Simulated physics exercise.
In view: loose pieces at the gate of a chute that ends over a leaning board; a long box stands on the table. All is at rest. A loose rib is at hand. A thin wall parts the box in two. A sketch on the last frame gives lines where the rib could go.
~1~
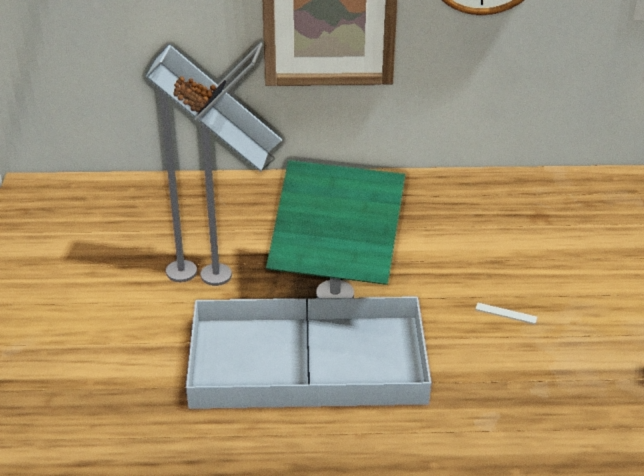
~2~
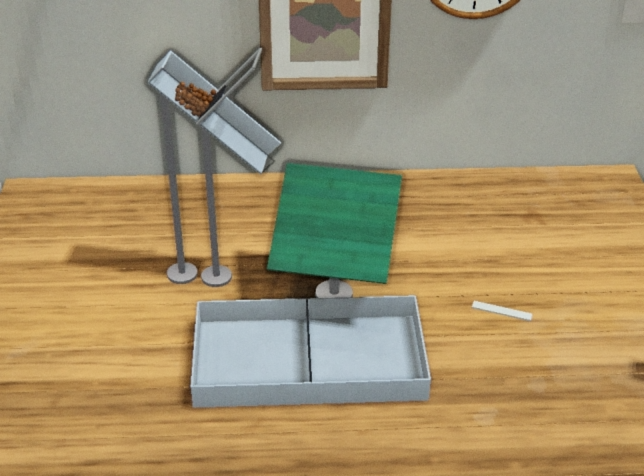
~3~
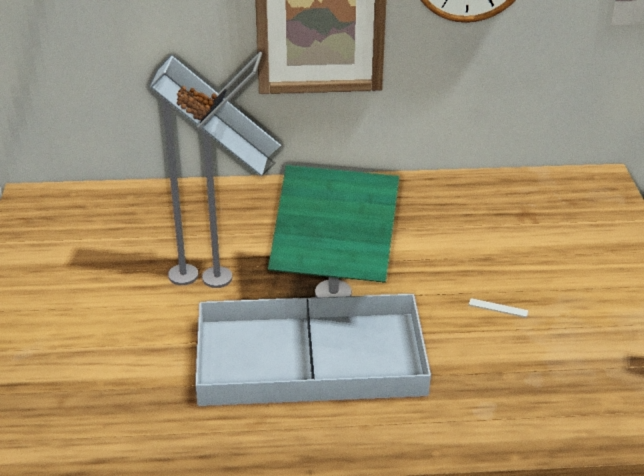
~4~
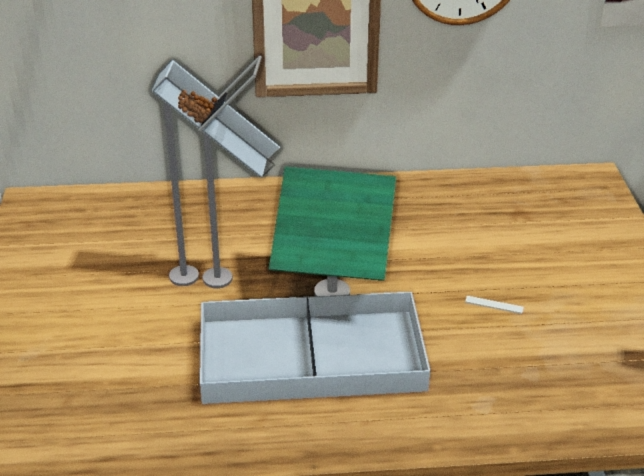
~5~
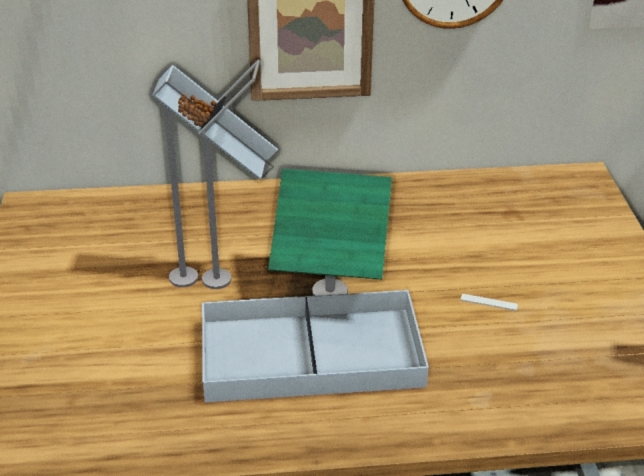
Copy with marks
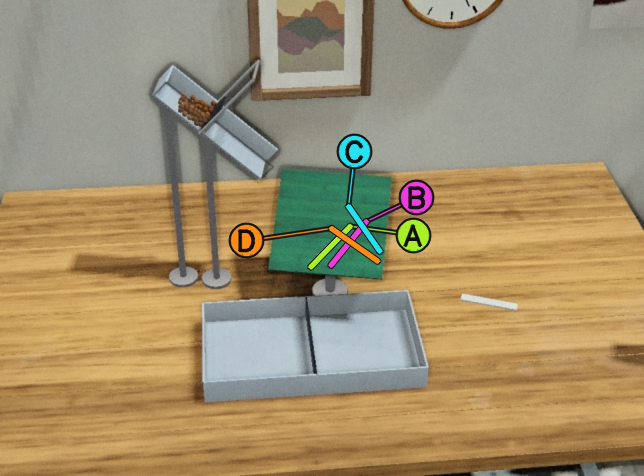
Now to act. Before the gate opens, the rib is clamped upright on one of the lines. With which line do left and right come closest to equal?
Line B does it best.
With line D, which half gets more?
Right.
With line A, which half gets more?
More lands on the left.
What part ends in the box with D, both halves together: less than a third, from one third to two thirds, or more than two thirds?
More than two thirds.
On the marked copy, line A from (350, 226) to (310, 266); line B from (366, 221) to (330, 265); line C from (348, 206) to (379, 251); line D from (331, 228) to (377, 261).
If A is chosen, of what is caught, most in the left half, about a quarter in the right.
If B is chosen, of what is caught, about half in the left half, about half in the right.
If C is chosen, of what is caught, a small part in the left half, most in the right.
If D is chosen, of what is caught, about a quarter in the left half, most in the right.
